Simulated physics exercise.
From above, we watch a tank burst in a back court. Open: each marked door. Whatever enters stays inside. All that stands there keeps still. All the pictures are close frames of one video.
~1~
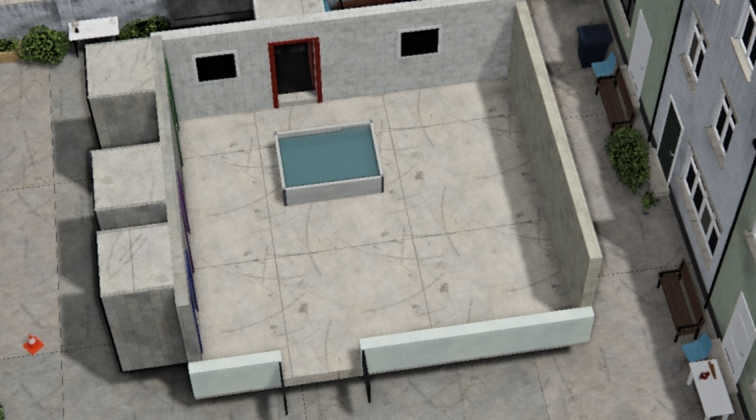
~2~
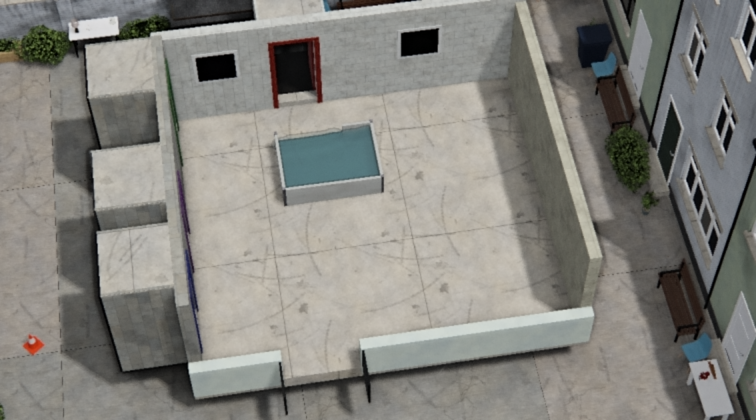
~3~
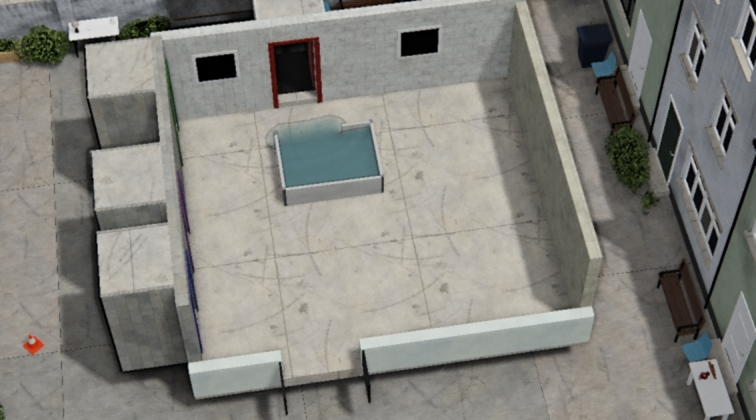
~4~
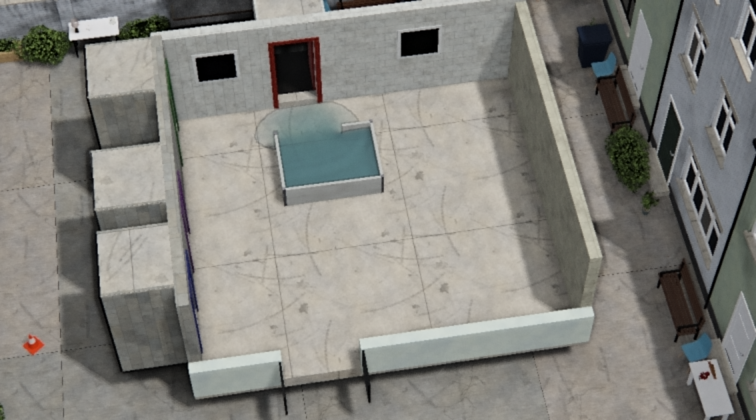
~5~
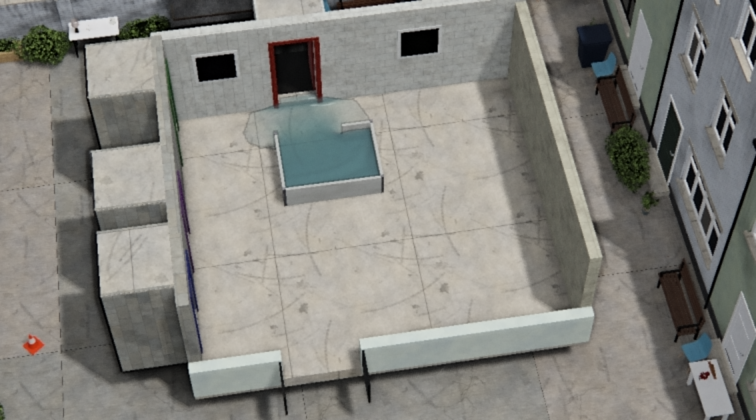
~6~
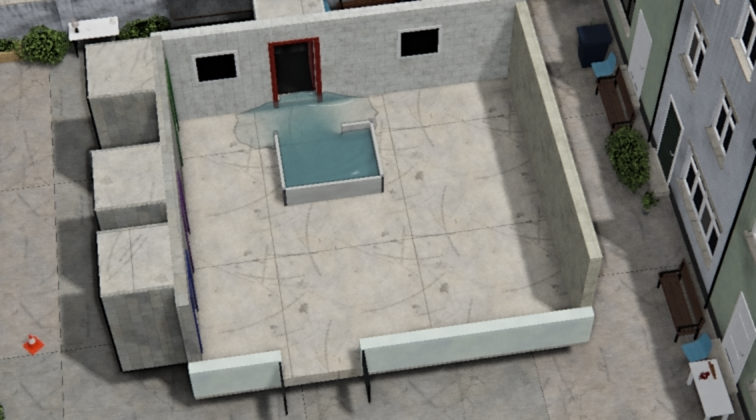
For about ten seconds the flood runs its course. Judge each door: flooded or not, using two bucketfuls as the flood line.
Result: Blue door: Limit not exceeded. Green door: Limit not exceeded. Red door: Limit exceeded. Purple door: Limit not exceeded.
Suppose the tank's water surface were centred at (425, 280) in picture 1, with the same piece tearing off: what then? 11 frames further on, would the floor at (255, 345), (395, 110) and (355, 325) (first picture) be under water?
Check in sequence: Still parched, soaked through, still parched.
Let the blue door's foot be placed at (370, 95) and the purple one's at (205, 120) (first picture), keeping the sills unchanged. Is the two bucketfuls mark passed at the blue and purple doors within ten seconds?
Taking them in turn, the blue door remains below the limit and the purple door crosses the limit.
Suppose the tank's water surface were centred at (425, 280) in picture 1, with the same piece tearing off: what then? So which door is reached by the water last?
Last comes the door marked blue.
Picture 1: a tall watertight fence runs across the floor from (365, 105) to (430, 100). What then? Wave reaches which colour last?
The one you want is the door marked blue.
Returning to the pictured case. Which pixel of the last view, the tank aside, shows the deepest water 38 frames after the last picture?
Answer: (179, 133).
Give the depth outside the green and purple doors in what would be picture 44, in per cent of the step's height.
40 and 50 %, in that order.
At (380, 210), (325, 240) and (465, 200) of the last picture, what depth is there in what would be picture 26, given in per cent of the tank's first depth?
Estimate: 0, 0, 0 %.
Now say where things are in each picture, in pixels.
The first frame shows the tank at (328, 157) is whole and still.
In the second frame, the front is at a hidden place, out from the gap on the tank's far side.
In the third frame, water pours out on the tank's far side and has run to (272, 133).
In the fourth frame, the front is at (325, 103), out from the gap on the tank's far side.
In the fifth frame, water pours out on the tank's far side and has run to (256, 112).
In the sixth frame, water pours out on the tank's far side and has run to (240, 114).
A moment on, water covers 10 % of the floor; the blue door not reached, the green door not reached, the red door far over two buckets in, the purple door not reached.
Next, water covers 15 % of the floor; the blue door not reached, the green door wet at the sill, nothing in, the red door far over two buckets in, the purple door not reached.
Then, water covers 30 % of the floor; the blue door not reached, the green door wet at the sill, nothing in, the red door far over two buckets in, the purple door wet at the sill, nothing in.
Later, water covers 55 % of the floor; the blue door wet at the sill, nothing in, the green door wet at the sill, nothing in, the red door far over two buckets in, the purple door wet at the sill, nothing in.
In the end, water covers 80 % of the floor; the blue door wet at the sill, nothing in, the green door wet at the sill, nothing in, the red door far over two buckets in, the purple door wet at the sill, nothing in.
